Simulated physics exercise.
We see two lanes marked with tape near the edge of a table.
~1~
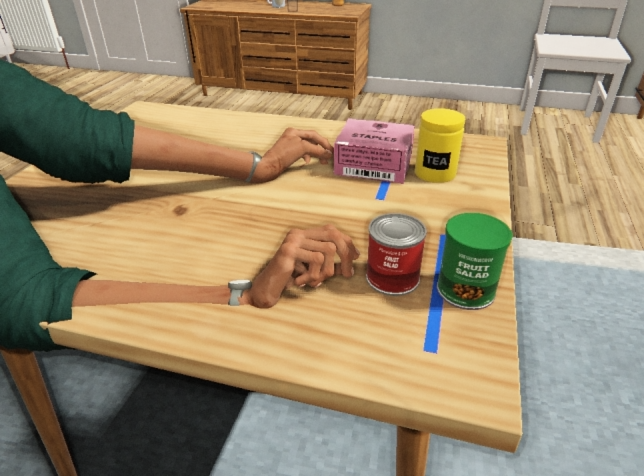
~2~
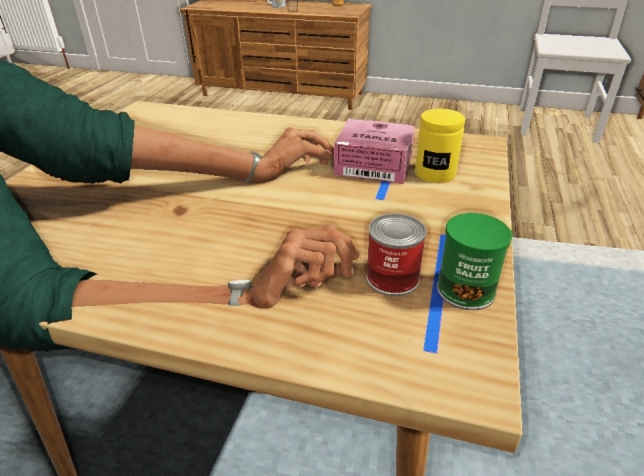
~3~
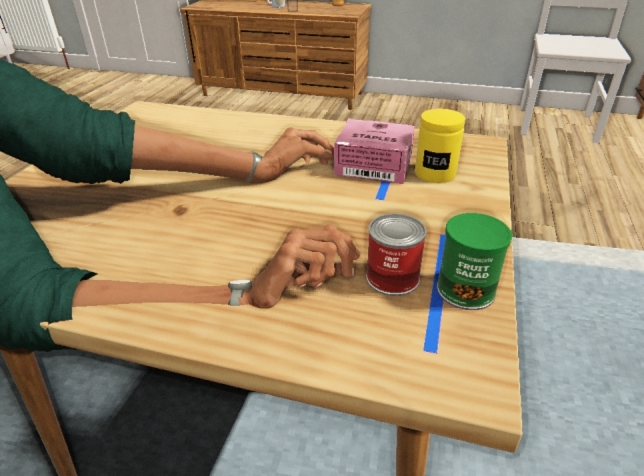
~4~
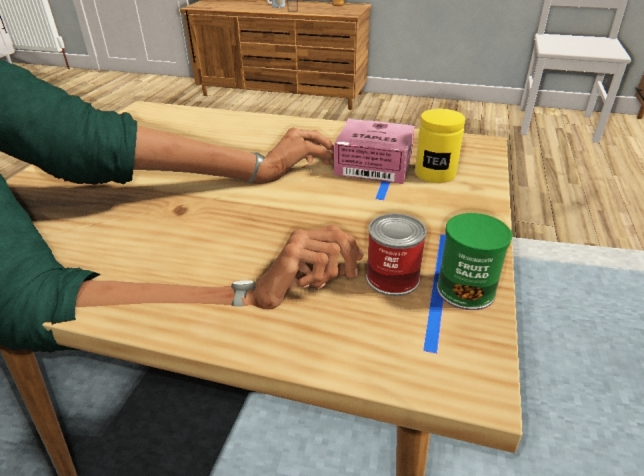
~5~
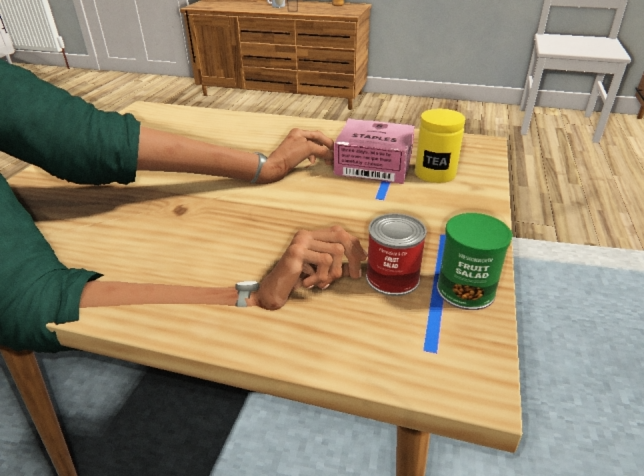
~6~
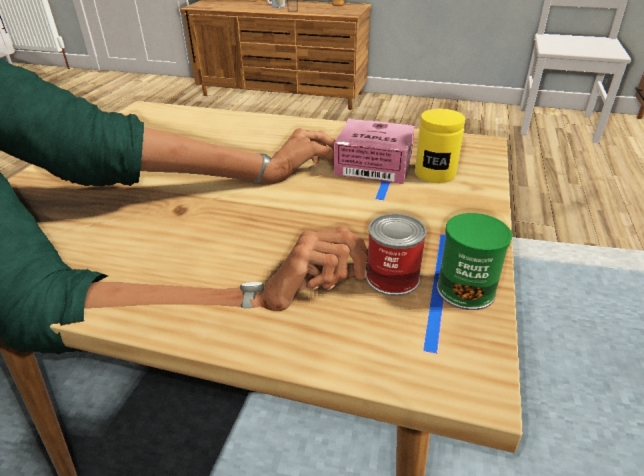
Two hands rest behind a pink box and a red tin, the nearer hand shifting slightly right.
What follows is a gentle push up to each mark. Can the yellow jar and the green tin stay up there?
The yellow jar is still on the table, the green tin drops to the floor.
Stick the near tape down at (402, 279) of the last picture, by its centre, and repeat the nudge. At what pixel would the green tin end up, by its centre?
Resting at (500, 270).
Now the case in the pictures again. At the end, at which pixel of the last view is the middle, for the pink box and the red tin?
Near (432, 157) and (479, 268).
Then, 1.32 s later than the last frame, yellow jar shifted about its own width near (494, 152); green tin tilted by 42° near (567, 299).
When it is over, the yellow jar stays on the table, near (494, 152); the green tin goes over the edge.
